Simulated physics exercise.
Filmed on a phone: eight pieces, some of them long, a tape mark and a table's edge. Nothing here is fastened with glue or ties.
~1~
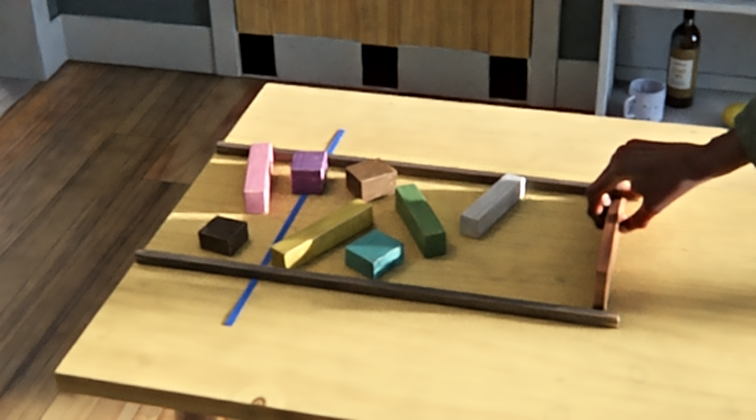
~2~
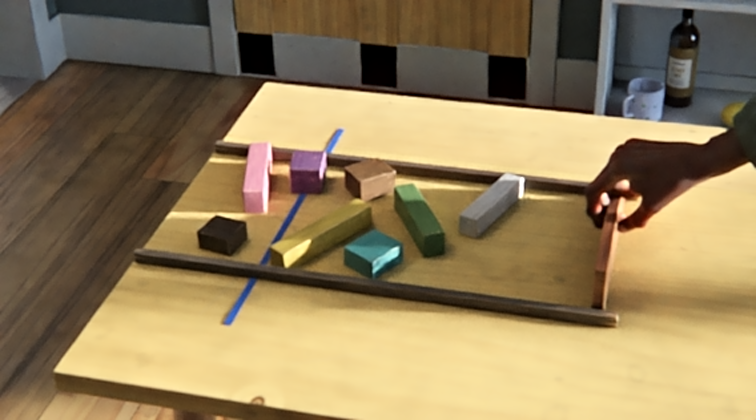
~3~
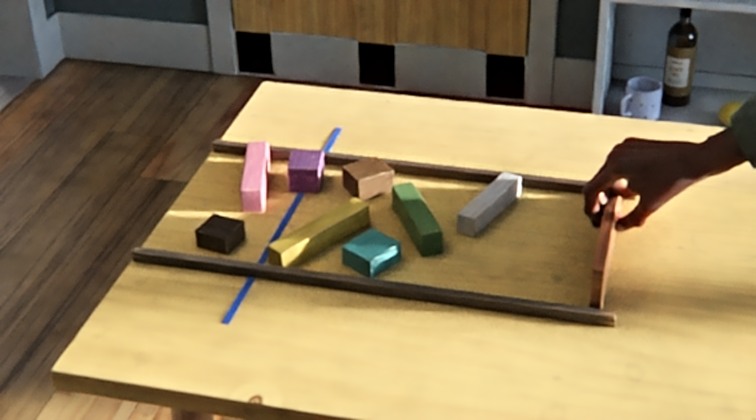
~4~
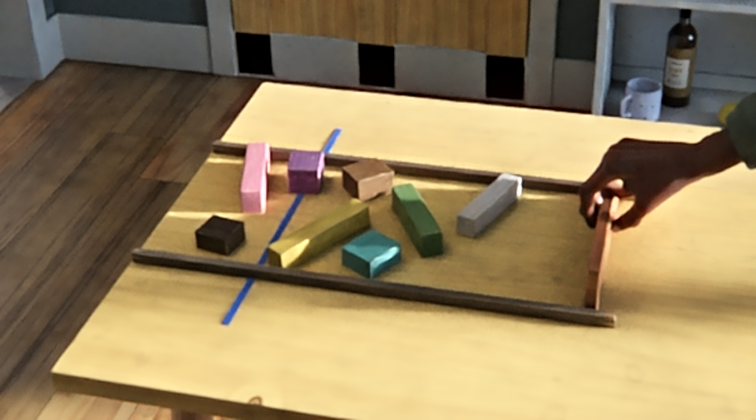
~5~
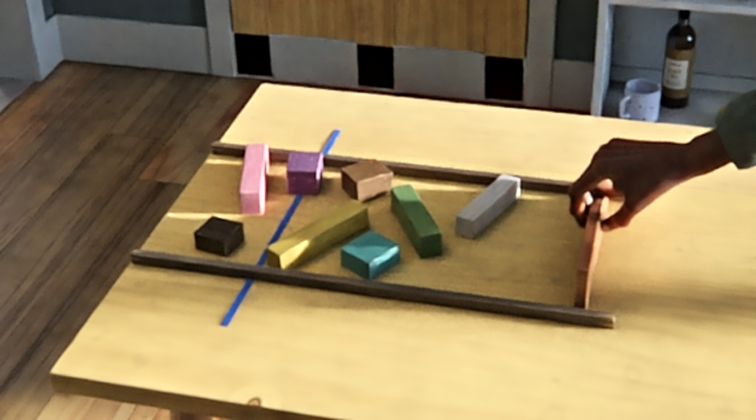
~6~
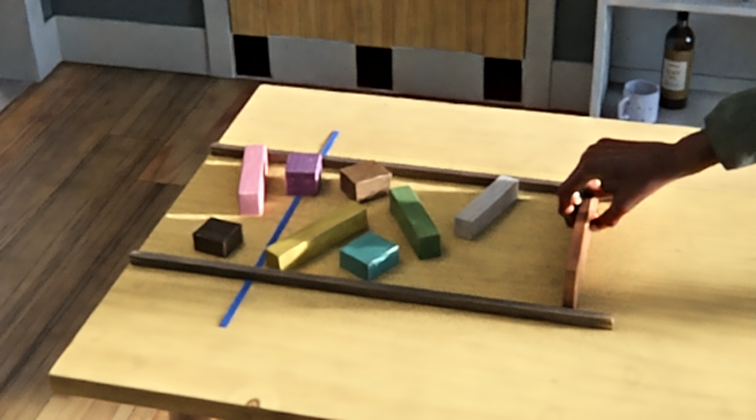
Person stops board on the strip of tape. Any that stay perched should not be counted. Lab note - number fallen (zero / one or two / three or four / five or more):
Number fallen: Zero.
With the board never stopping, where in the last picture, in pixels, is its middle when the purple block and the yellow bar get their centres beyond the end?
The middle is at (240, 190) when it's the purple block, and at (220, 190) when it's the yellow bar.
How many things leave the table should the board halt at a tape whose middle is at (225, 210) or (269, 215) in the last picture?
Per try: 3; 0.
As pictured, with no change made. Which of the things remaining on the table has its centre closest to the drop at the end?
Closest at the end: The pink bar.
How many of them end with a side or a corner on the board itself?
Contact count: 2.
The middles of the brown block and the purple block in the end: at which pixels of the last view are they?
Approximately (275, 161) for one, approximately (235, 169) for the other.
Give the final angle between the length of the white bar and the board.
Angle: Close to 0 degrees.
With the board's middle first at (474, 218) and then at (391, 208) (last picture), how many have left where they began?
1 at one spot and 5 at the other.
Soon after, none off yet; pink bar at rest near (253, 179); black block at rest near (218, 237); purple block at rest near (304, 174).
At rest, the number that fall off is zero.
